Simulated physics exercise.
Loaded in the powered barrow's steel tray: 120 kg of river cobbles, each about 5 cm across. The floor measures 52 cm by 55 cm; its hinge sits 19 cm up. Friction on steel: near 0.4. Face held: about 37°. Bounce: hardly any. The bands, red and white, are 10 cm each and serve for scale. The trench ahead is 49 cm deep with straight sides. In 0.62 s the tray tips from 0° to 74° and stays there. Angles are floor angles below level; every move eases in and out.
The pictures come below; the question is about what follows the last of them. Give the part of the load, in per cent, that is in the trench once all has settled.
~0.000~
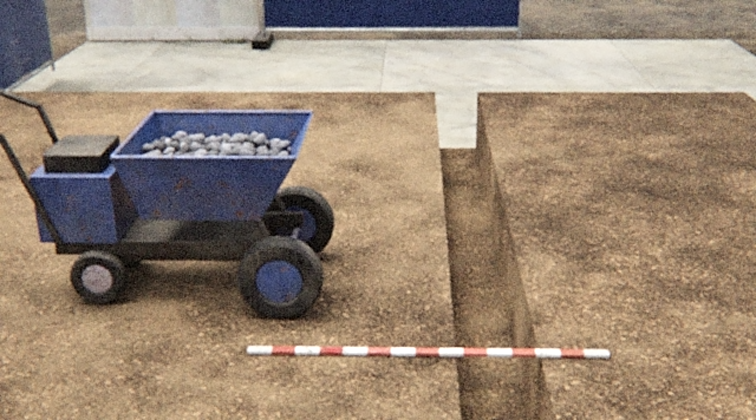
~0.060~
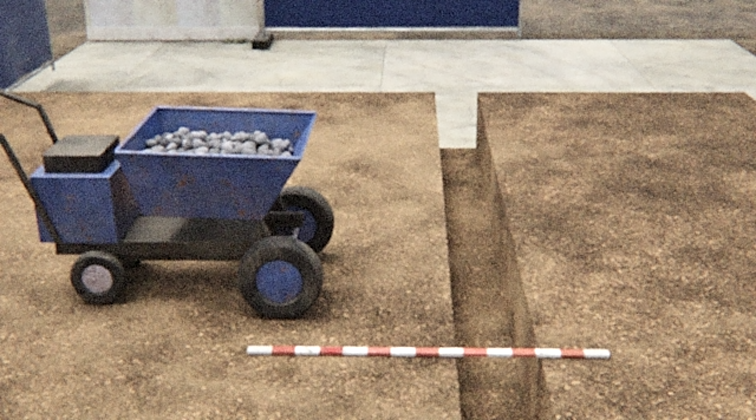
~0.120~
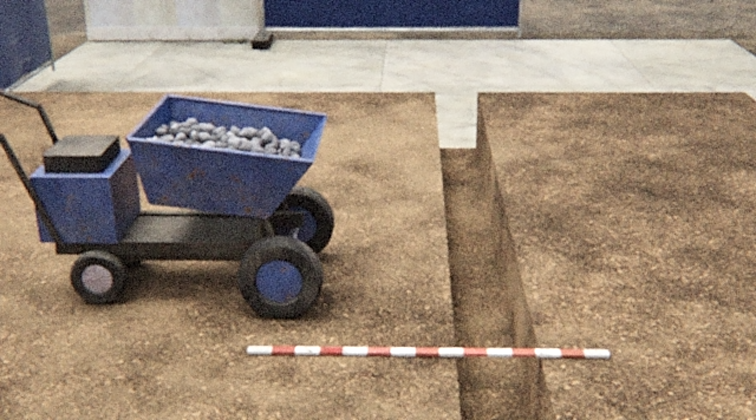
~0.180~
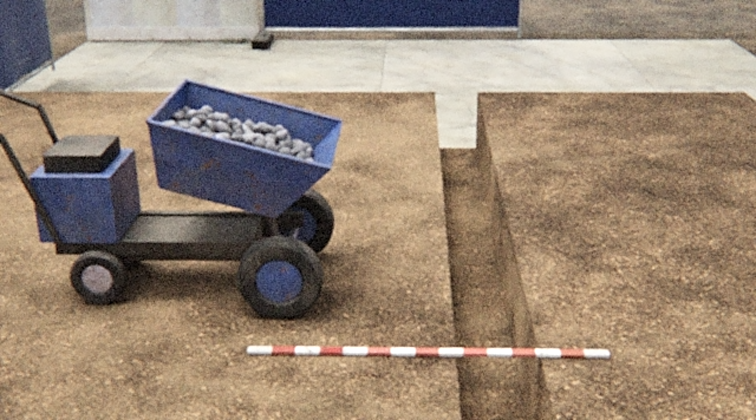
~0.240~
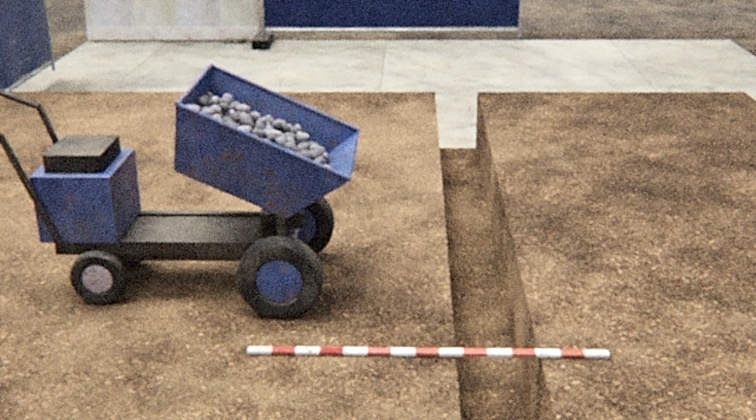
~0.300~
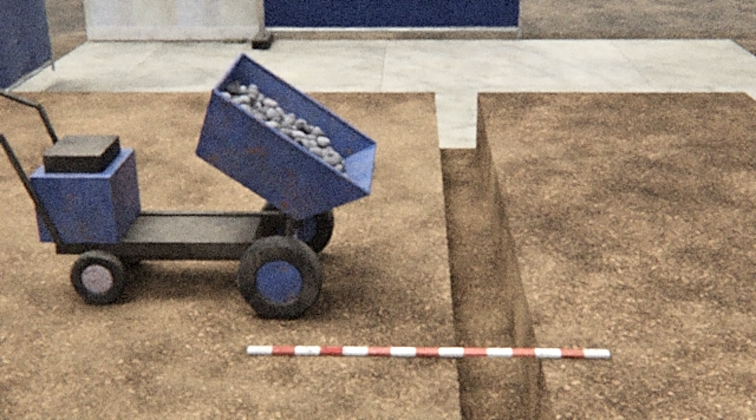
Close to 81 in a hundred.
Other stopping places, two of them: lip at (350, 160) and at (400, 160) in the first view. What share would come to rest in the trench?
I'd expect close to 55 per cent at the first and 20 per cent at the second.
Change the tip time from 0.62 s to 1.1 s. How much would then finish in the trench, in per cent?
Estimate: About 80 %.
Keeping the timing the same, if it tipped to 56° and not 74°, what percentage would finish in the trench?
In that case near 30 per cent.
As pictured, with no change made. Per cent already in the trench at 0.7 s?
Something like 25 in a hundred.
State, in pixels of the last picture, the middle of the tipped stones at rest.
About (482, 358).
After 0.5 s the floor is at 62°; 100 % in the tray; the foremost stones are at (388, 212).
After 0.7 s the floor is at 74°; 66 % in the tray, 10 % short of the trench, 24 % in the trench; the foremost stones are at (499, 295).
After 1.1 s the floor is at 74°; 17 % in the tray, 9 % short of the trench, 70 % in the trench, 3 % past the trench; the foremost stones are at (617, 280).
After 3.0 s the floor is at 74°; 0 % in the tray, 16 % short of the trench, 81 % in the trench, 3 % past the trench; the foremost stones are past the picture's edge.
